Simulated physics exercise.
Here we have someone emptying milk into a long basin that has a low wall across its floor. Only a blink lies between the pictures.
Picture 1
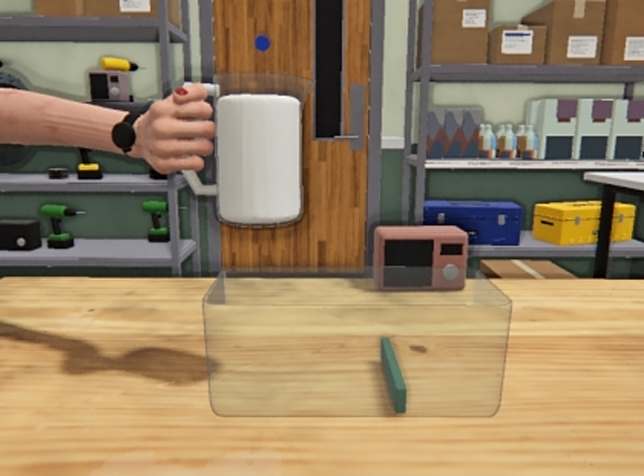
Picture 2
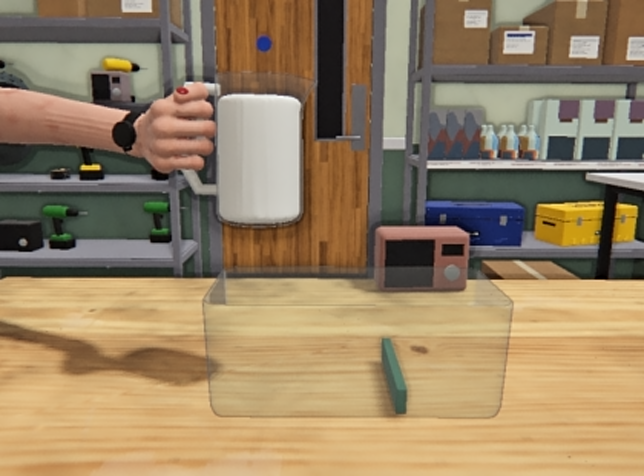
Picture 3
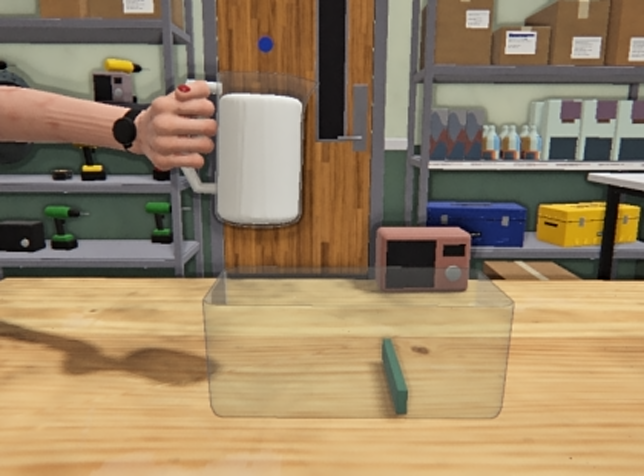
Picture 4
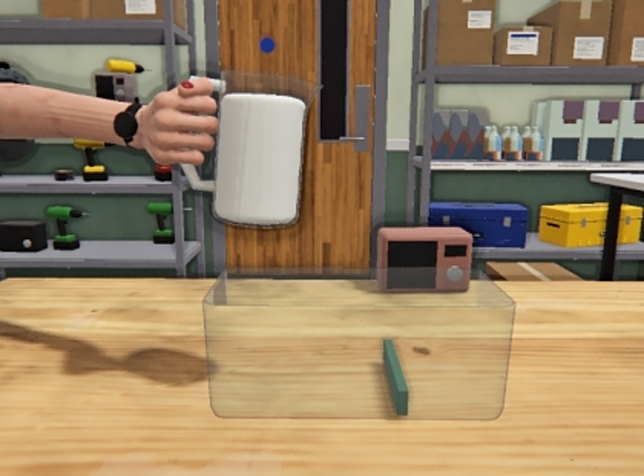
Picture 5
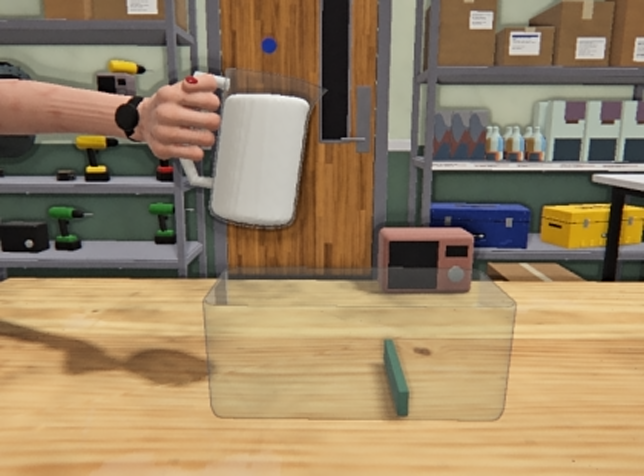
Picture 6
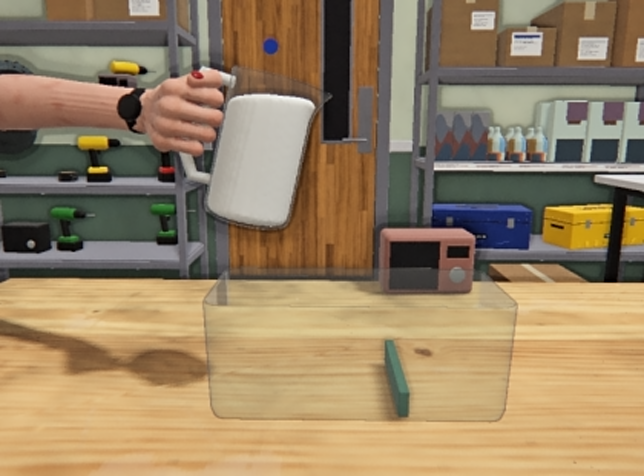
In a workshop, a hand slowly tilts a jug of milk rightward above a clear basin.
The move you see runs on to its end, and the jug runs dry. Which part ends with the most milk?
It is the right one.
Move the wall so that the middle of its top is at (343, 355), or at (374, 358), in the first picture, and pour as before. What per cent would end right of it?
About 95 and 85 per cent.
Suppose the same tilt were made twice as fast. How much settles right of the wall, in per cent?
Roughly 60 in a hundred.
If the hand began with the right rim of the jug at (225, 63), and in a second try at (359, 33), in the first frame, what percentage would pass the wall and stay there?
First some 15, then 40 per cent.
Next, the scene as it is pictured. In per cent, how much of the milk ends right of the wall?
It comes to 60 per cent or so.
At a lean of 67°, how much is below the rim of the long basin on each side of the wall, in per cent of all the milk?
Near 0 on the left, 0 on the right.
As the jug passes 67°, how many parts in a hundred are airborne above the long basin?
Close to 10 per cent.
A moment on, the tilt is 67° and 89 per cent is still to pour, 0 is left of the wall and 1 right of it.
Next, the tilt is 98° and 49 per cent is still to pour, 4 is left of the wall and 27 right of it.
Then the tilt is 102° and 11 per cent is still to pour, 9 is left of the wall and 72 right of it.
Later the tilt is 102° and 1 per cent is still to pour, 24 is left of the wall and 74 right of it.
At rest 39 per cent lies left of the wall, 60 right of it and 1 outside.
